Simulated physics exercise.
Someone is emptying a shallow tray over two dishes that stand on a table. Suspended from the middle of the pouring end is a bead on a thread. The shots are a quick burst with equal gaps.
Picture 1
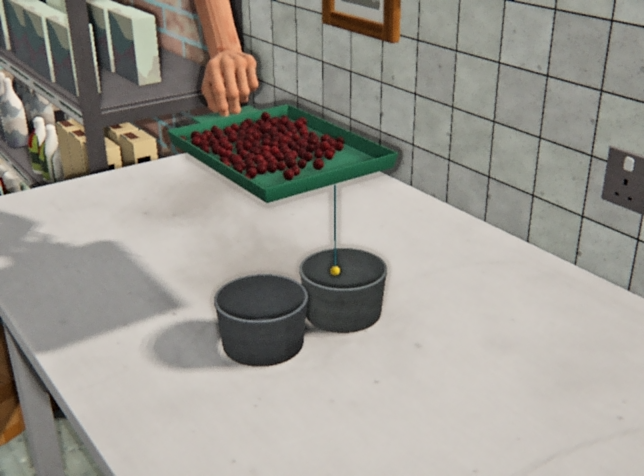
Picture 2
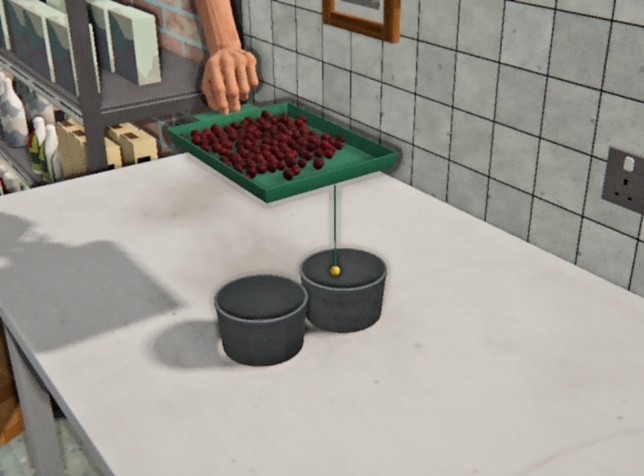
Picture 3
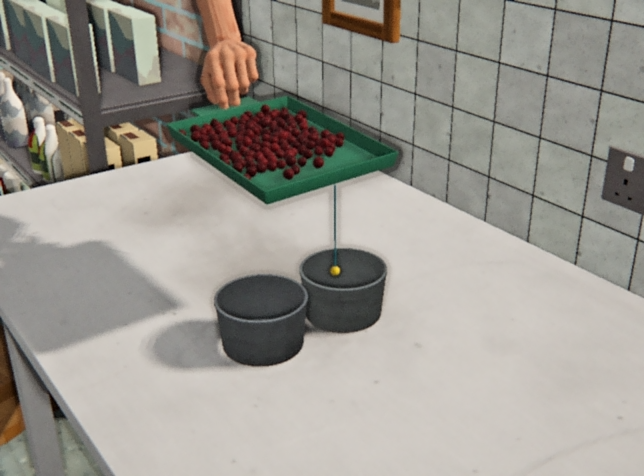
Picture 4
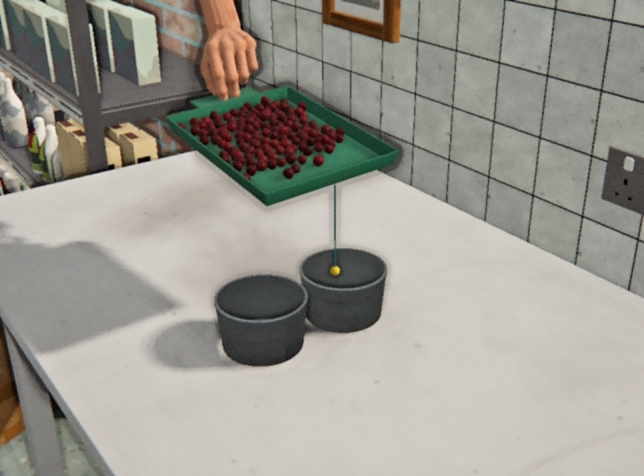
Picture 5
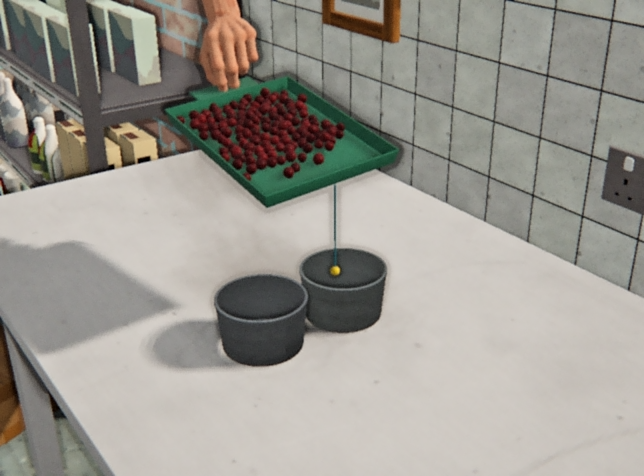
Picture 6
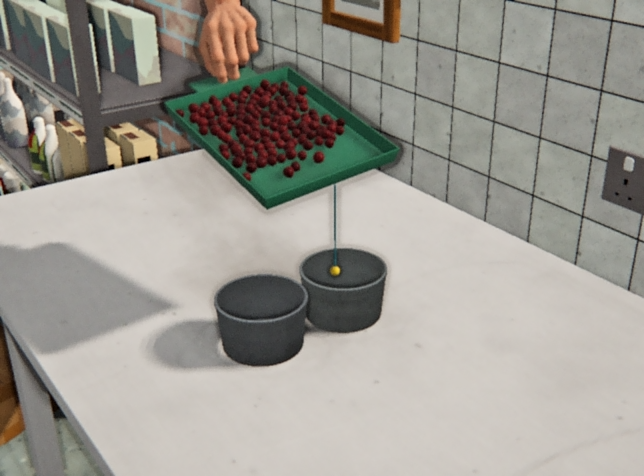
The footage shows a hand holding a green tray of small dark red fruit above two dark dishes on a pale table, slowly raising the tray's far side while a yellow bead hangs nearly still from its near end.
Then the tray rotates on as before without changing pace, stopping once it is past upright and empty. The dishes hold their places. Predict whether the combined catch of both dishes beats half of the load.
The combined catch falls short of half.
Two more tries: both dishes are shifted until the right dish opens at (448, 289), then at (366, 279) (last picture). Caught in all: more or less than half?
Short of half, then beyond half.
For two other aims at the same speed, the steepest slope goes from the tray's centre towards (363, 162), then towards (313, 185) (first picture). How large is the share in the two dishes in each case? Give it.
Lab note: Try one about 20 %, try two 10 %.
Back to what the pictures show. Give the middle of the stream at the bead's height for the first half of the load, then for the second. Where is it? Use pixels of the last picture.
At (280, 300) for the first part, then at (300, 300) for the others.
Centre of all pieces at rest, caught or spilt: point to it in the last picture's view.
Close to (296, 365) in the last view.
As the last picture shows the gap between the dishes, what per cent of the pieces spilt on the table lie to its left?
Left portion: Around 30 %.
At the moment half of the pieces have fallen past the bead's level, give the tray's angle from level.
Close to 110° of tilt at that moment.
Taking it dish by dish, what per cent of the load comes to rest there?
So the left dish keeps 30 per cent, and the right one keeps 0 per cent.
Soon, tray tipped steeply; nearly all on the tray; a stray few outside both.
A while on, tray tipped right over; nearly all on the tray; a stray few in the left dish; a stray few outside both.
Towards the end, tray tipped past a quarter turn; about a third in the left dish; about two thirds outside both.
Finally, tray tipped past a quarter turn; about a third in the left dish; none in the right dish; about two thirds outside both.
